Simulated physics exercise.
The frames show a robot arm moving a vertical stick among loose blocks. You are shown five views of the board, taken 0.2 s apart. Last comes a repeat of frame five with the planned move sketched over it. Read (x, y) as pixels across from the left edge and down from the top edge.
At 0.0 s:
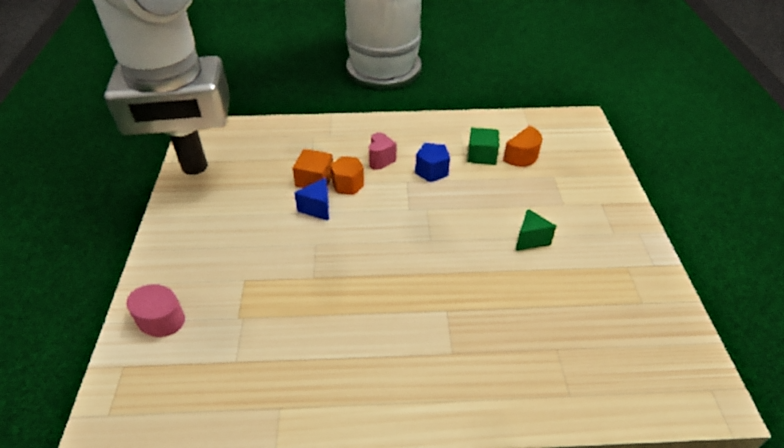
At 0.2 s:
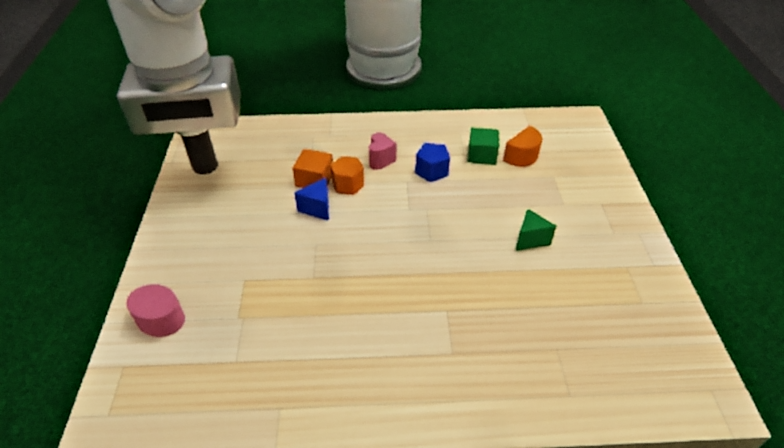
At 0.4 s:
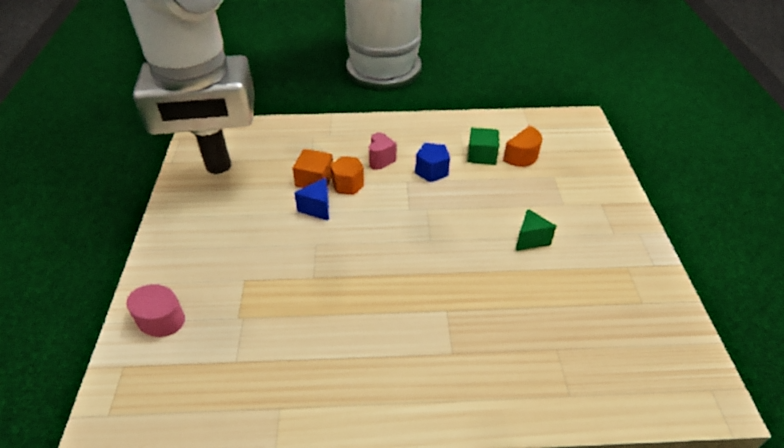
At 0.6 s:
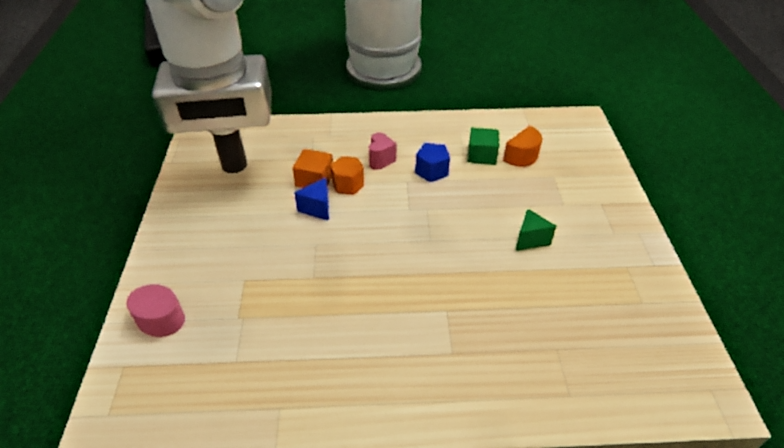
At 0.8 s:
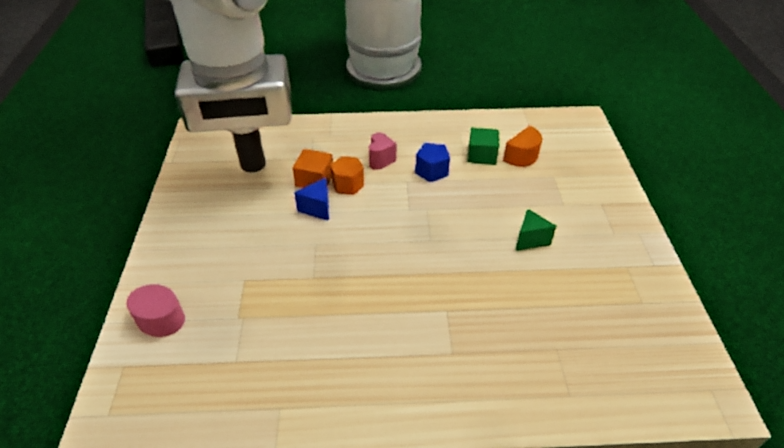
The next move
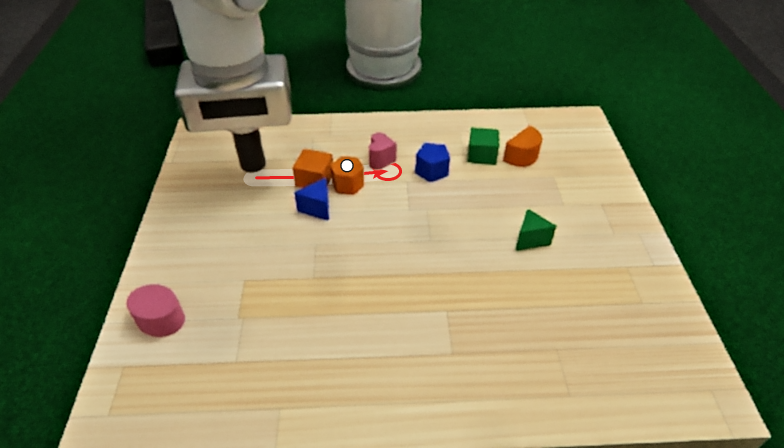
A robot arm moves its dark vertical stick right across the board toward still blocks.
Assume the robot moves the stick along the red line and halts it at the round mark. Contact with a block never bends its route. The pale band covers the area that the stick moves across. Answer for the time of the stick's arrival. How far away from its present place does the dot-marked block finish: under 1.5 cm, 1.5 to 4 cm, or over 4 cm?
The move is long, over 4 cm.
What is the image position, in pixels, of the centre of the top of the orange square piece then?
It is going to be at (415, 161).
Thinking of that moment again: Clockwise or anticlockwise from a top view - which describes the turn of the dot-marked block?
The turn is clockwise.
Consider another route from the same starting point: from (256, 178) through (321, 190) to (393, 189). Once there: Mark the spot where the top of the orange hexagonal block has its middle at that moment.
It will end up at (402, 153).
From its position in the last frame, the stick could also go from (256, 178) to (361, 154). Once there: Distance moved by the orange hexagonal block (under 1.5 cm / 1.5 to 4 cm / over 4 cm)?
The answer here is from 1.5 to 4 cm.
The drawn path runs from (256, 178) by way of (323, 176) to (388, 171); the dot is on the orange hexagonal block.
On the path given first. One third of the way, stick (299, 164); orange square piece (327, 160); orange hexagonal block (358, 166).
Two thirds of the way, stick (344, 162); orange square piece (372, 159); orange hexagonal block (398, 172), turned 40° clockwise; pink heart (386, 140), turned 25° anticlockwise.
At the end, stick (388, 158); orange square piece (415, 161), turned 30° clockwise; orange hexagonal block (431, 181), turned 65° clockwise; pink heart (393, 137), turned 75° anticlockwise; blue pentagonal block (444, 150).
